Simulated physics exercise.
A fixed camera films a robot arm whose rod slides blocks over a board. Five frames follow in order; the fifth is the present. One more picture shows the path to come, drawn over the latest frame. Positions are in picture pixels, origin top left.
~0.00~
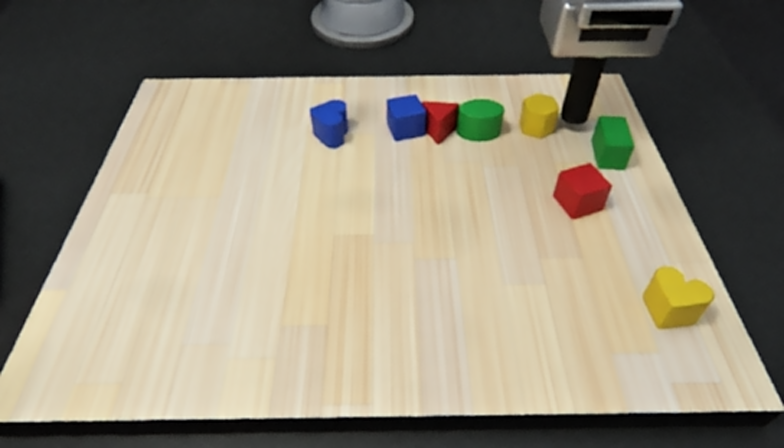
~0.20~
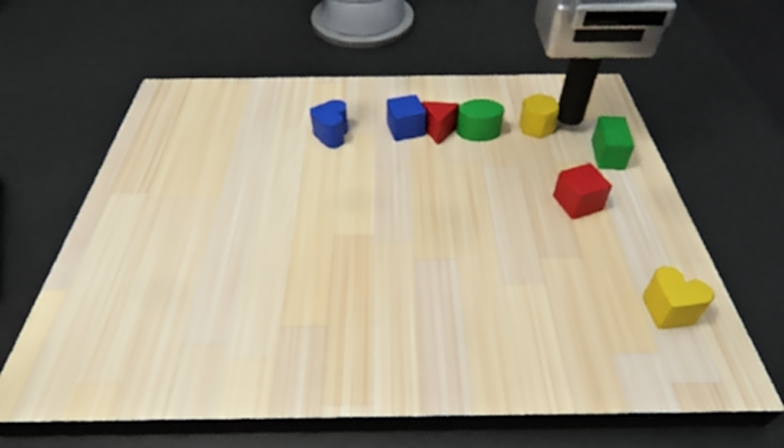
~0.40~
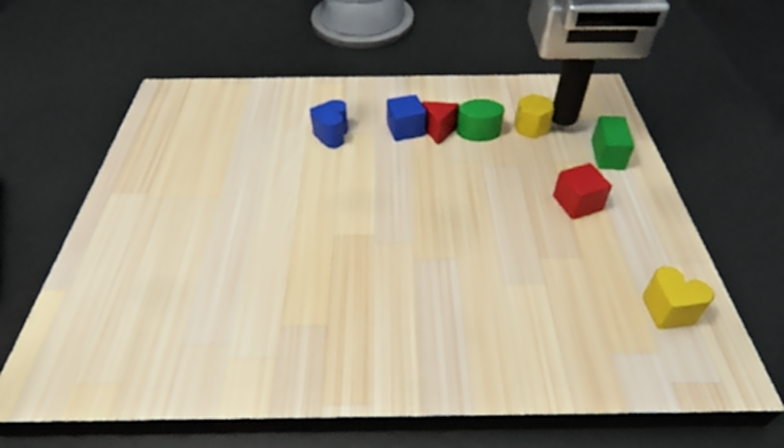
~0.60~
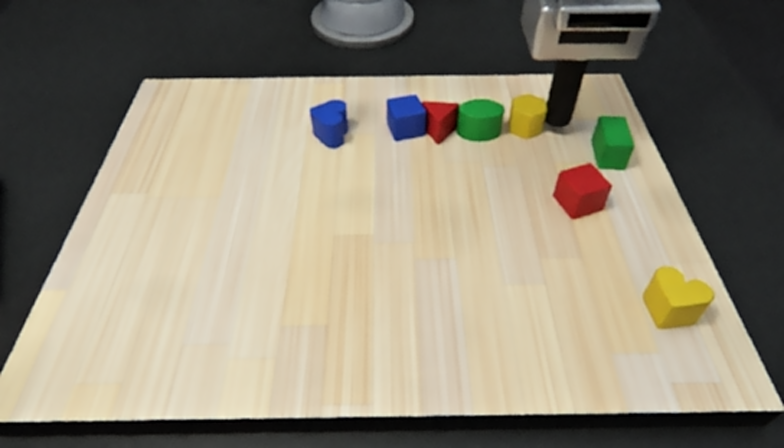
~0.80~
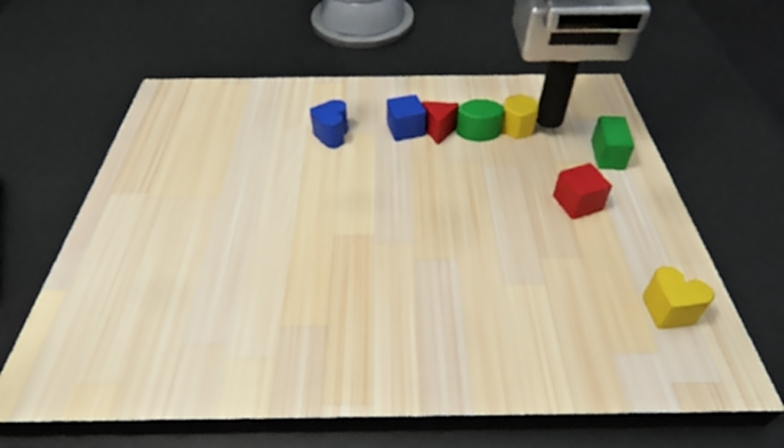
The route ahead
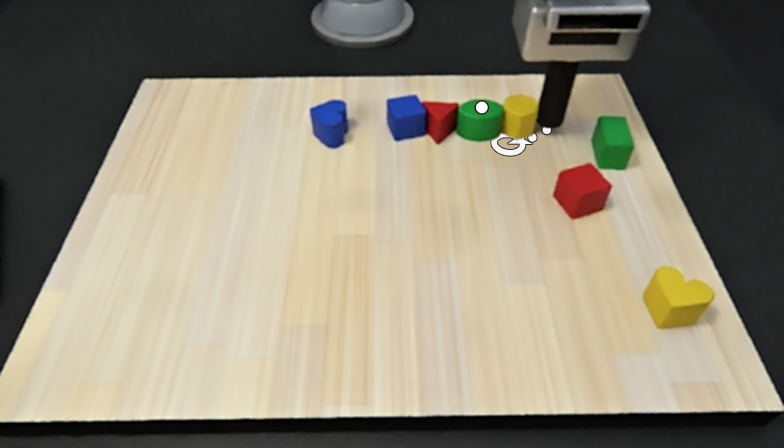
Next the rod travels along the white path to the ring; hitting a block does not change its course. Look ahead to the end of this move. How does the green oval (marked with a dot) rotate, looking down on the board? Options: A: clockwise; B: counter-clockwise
Letter A.
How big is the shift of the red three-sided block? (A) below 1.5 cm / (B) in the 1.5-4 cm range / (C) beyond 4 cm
B - in the 1.5-4 cm range.
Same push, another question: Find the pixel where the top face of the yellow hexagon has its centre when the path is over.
It will end up at (481, 121).
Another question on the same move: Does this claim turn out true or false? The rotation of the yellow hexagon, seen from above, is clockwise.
The statement is incorrect.
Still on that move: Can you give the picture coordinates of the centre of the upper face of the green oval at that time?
It is at (447, 111).
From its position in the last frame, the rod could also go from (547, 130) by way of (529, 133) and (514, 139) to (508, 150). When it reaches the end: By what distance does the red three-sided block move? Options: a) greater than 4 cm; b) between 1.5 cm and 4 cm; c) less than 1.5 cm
(b)
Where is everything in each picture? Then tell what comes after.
In the first frame, lower end of the rod at (574, 116), tops of blocks, blue square at (406, 105), red three-sided block at (440, 108), green oval at (482, 107), yellow hexagon at (542, 103).
In the second frame, rod at (569, 117), blocks as before.
In the third frame, rod at (564, 118), yellow hexagon at (537, 103).
In the fourth frame, rod at (557, 119), yellow hexagon at (530, 103).
In the fifth frame, rod at (549, 120), blue square at (406, 105), red three-sided block at (440, 108), green oval at (482, 107), yellow hexagon at (522, 104).
The drawn path runs from (547, 130) via (536, 136) and (522, 140), ending at (508, 143); the dot is on the green oval.
On the path given first. Halfway along, rod at (531, 129); blue square at (399, 105), turned 15° anticlockwise; red three-sided block at (432, 103), turned 15° anticlockwise; green oval at (465, 109), turned 45° clockwise; yellow hexagon at (503, 114), turned 10° anticlockwise.
At the end, rod at (510, 134); blue square at (397, 105), turned 20° anticlockwise; red three-sided block at (424, 97), turned 15° anticlockwise; green oval at (447, 111), turned 90° clockwise; yellow hexagon at (481, 121), turned 25° anticlockwise.
